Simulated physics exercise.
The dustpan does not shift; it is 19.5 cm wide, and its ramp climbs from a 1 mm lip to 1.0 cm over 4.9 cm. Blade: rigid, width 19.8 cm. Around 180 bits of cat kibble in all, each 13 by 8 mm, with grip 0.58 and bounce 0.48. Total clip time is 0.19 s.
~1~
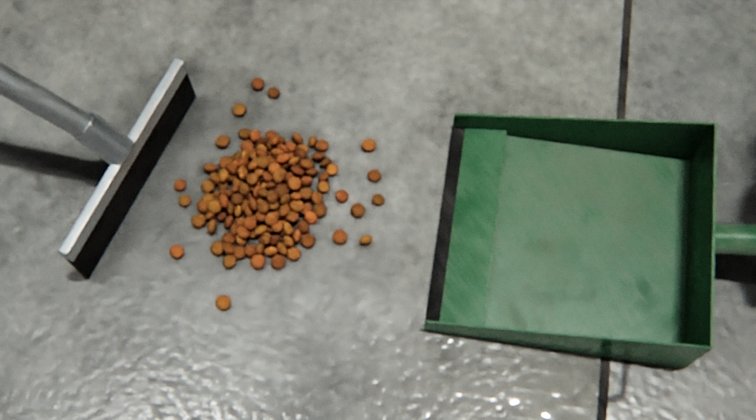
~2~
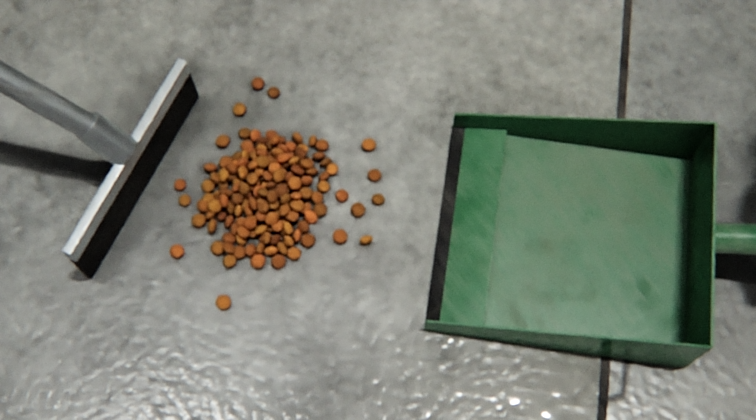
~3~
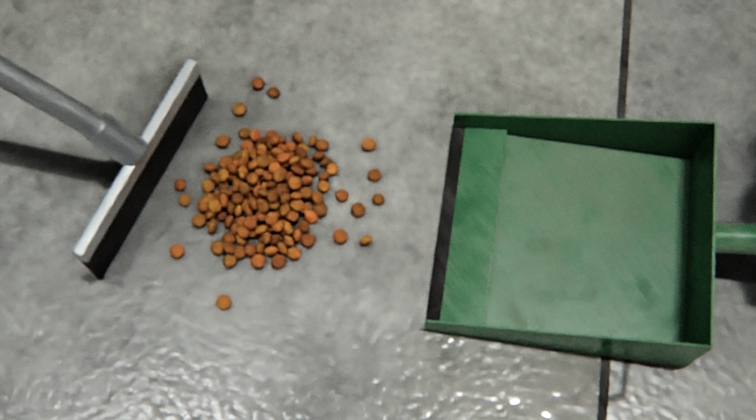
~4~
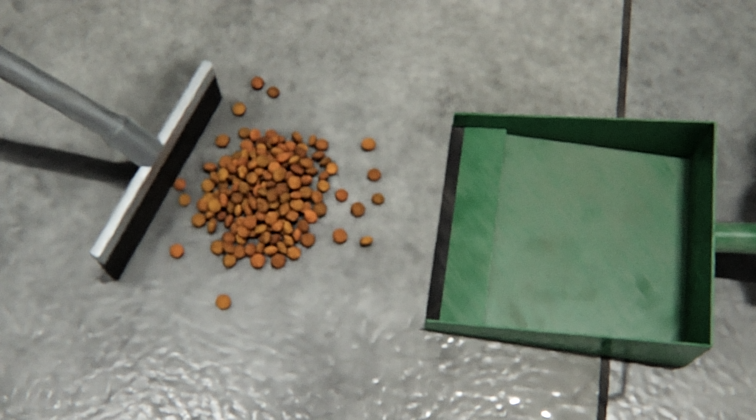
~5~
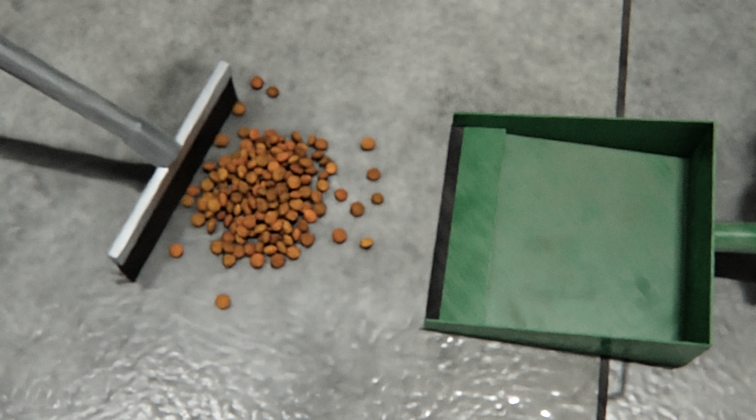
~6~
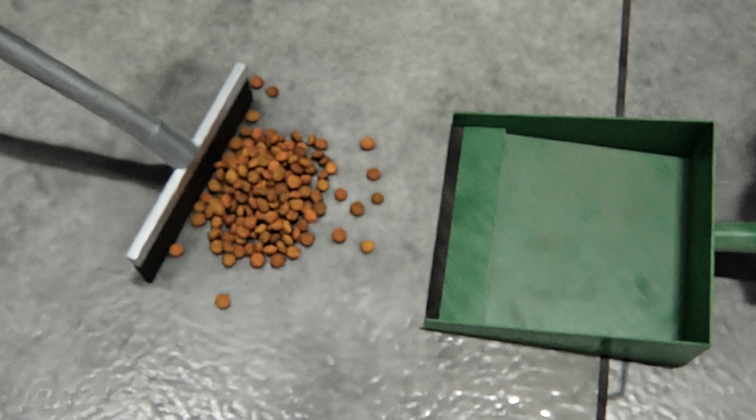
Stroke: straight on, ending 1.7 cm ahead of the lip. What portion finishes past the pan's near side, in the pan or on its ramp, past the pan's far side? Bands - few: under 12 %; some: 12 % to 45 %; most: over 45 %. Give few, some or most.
Past the pan's near side: Few, in the pan or on its ramp: Some, past the pan's far side: Few.
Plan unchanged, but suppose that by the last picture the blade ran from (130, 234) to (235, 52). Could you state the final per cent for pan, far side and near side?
Split: Pan = 0, far = 10, near = 0.
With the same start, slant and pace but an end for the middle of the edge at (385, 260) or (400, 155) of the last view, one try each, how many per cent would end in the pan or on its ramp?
Some 30 and 10 per cent.
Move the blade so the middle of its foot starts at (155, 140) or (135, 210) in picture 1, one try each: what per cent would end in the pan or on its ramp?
Around 5 percent, then around 25 percent.
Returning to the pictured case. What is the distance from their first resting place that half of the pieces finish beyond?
That distance is close to 14 cm.
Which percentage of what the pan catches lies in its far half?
I'd say near 60 per cent.
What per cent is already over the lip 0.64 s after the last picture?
Over the lip by then: Approx. 25 %.
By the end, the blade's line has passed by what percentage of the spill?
Estimate: Near 5 %.
Then, 0.22 s after the last picture, middle of the blade 13 cm from the lip; 0 % over the lip, far side 0 %, near side 0 %.
Then, 0.36 s after the last picture, middle of the blade 7 cm from the lip; 0 % over the lip, far side 0 %, near side 5 %.
Then, 0.64 s after the last picture, middle of the blade 4 cm from the lip; 25 % over the lip, far side 0 %, near side 5 %.
In the end, near side 5 %, pan 25 %, far side 0 %, in front of the lip or behind the blade 70 %.
